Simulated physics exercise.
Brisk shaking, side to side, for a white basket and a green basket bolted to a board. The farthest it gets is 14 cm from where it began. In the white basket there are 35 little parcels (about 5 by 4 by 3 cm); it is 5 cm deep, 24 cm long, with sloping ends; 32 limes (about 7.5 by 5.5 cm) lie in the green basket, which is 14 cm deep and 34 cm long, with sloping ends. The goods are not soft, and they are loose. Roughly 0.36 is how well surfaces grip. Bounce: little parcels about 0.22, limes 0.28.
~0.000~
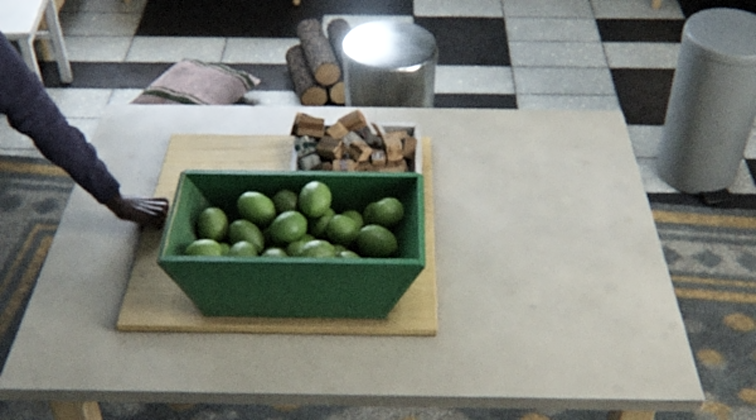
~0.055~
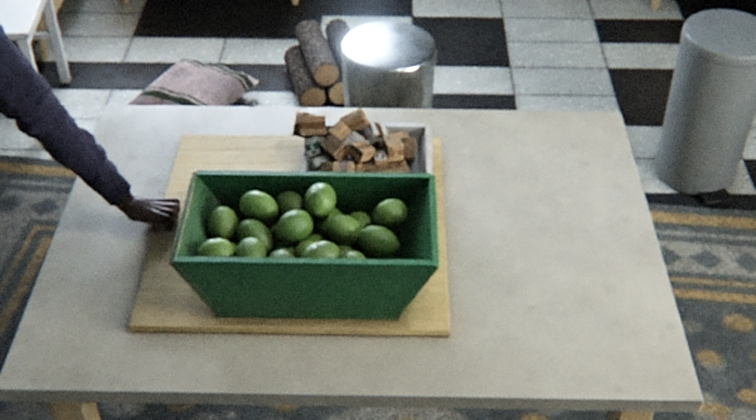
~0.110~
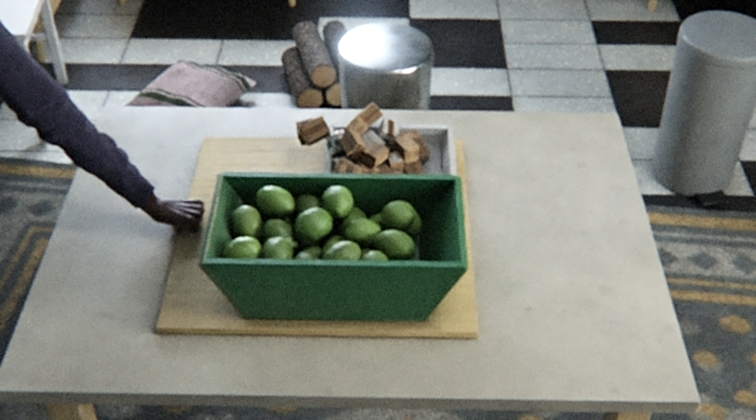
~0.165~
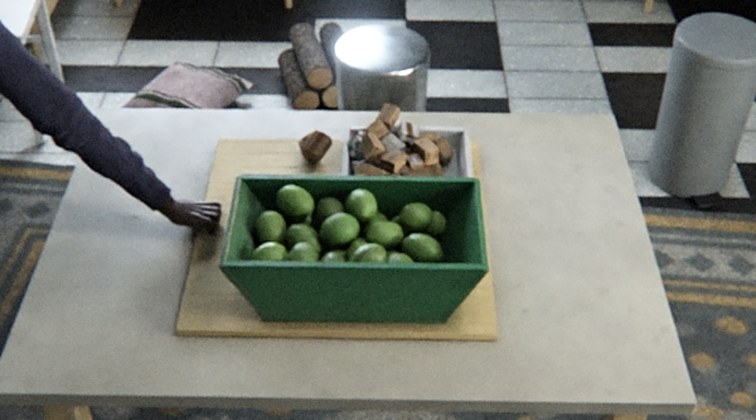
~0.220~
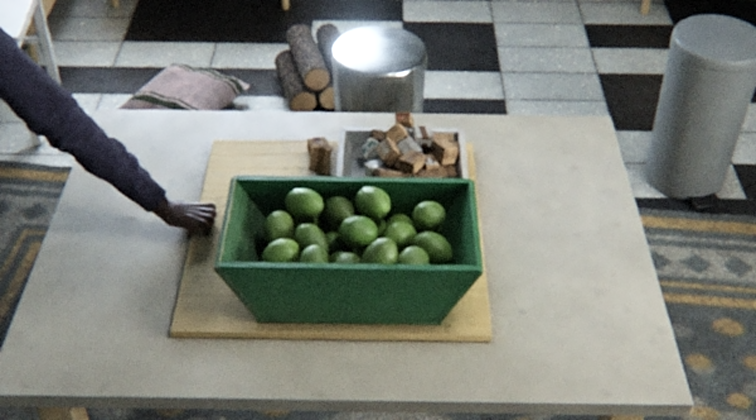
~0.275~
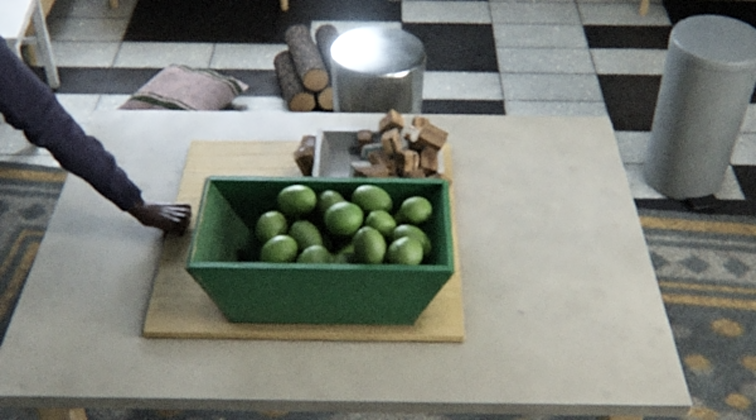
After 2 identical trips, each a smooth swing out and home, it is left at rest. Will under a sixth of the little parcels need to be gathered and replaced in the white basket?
No, more than a sixth will.
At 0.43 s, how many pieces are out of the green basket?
At that moment the green basket count out stands near 0.
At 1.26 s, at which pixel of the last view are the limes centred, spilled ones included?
Centre: About (280, 255) px.
After 0.43 s, the white basket is down by 4 of 35 and the green basket has all 32.
After 0.63 s, the white basket is down by 7 of 35 and the green basket has all 32.
After 0.90 s, the white basket is down by 10 of 35 and the green basket is down by 1 of 32.
When it is over (at 1.26 s), the white basket is down by 10 of 35 and the green basket is down by 2 of 32. Asked share, 10 of 35, 29 per cent.
